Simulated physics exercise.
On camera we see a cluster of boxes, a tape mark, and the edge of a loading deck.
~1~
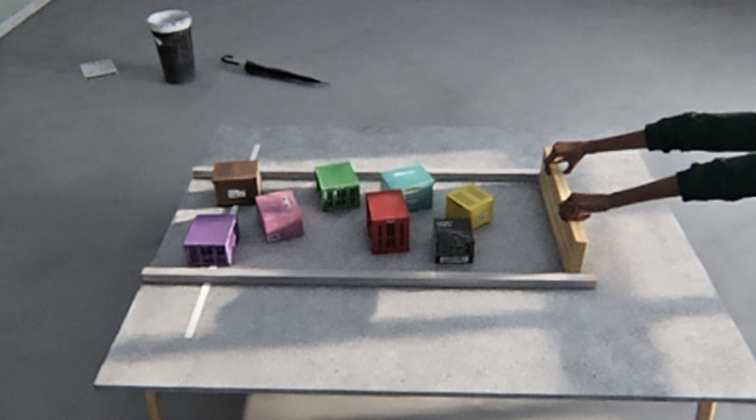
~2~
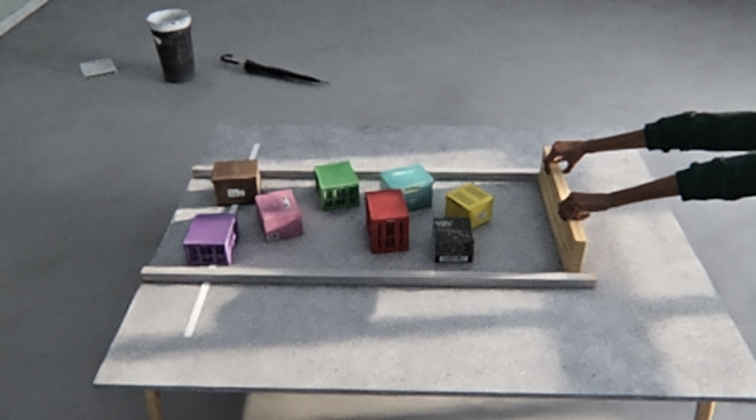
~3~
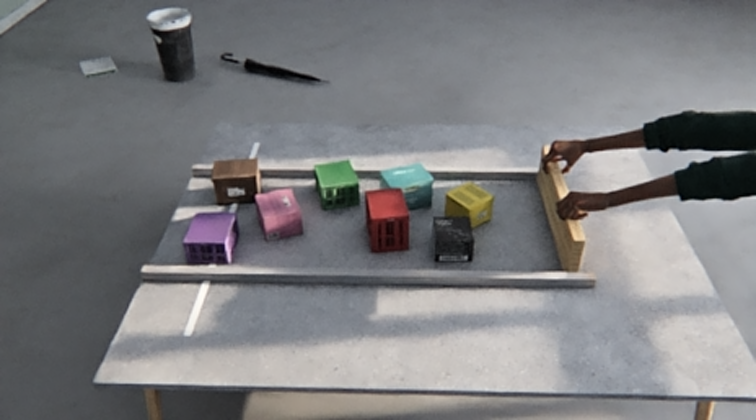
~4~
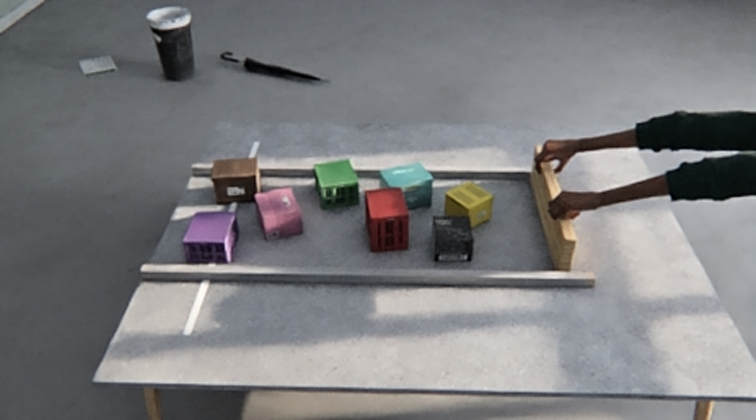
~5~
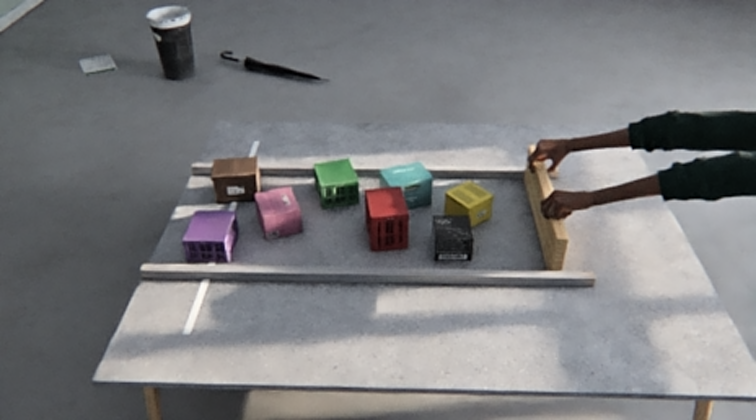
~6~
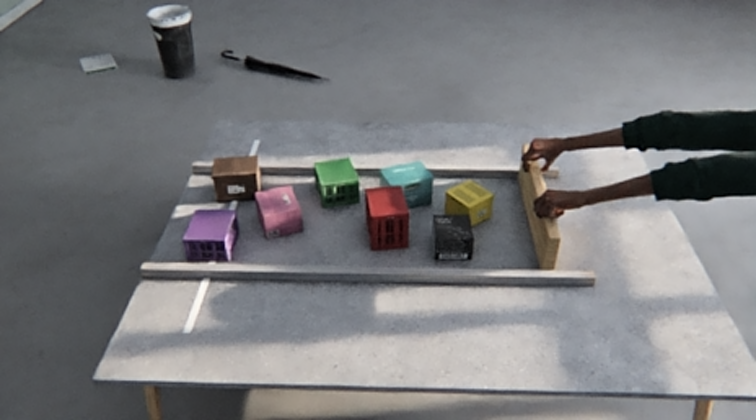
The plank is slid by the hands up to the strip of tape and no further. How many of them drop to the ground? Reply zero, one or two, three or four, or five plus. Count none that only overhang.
Three or four.
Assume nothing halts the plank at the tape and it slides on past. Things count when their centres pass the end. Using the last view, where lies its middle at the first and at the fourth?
First roughly (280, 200), later roughly (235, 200).
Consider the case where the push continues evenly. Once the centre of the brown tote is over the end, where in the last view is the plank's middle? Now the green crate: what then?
The middle would be close to (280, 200) and then close to (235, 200).
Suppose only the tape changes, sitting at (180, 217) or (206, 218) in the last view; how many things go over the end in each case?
Counts per try: 8 and 5.
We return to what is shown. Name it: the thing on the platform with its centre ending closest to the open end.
Answer: The red crate.
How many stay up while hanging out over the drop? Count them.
It's 1.
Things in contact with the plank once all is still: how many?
3 touch it.
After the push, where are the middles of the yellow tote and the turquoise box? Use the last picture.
Same order as the question: First (212, 200), second (215, 178).
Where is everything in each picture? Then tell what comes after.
In the first picture, purple crate (213, 239); brown tote (238, 184); pink parcel (279, 216); plank (560, 208); tape (229, 223).
In the second picture, brown tote (238, 183); black box (452, 240).
In the third picture, pink parcel (279, 214); green crate (337, 185).
In the fourth picture, purple crate (212, 237); turquoise box (406, 188).
In the fifth picture, brown tote (237, 180); red crate (386, 219).
In the sixth picture, purple crate (212, 235); brown tote (238, 179); pink parcel (279, 212); plank (537, 205); tape (229, 218).
Soon after, none off yet; purple crate at rest near (212, 235); brown tote at rest near (238, 179); pink parcel at rest near (279, 212).
Then, none off yet; purple crate at rest near (212, 235); brown tote at rest near (238, 179); pink parcel moved a little near (268, 210).
Further on, none off yet; purple crate moved about its own width near (181, 238); brown tote moved about its own width near (190, 178); pink parcel moved well along near (199, 204).
At rest, the number that fall off is three or four; fallen, green crate, pink parcel, brown tote and purple crate.
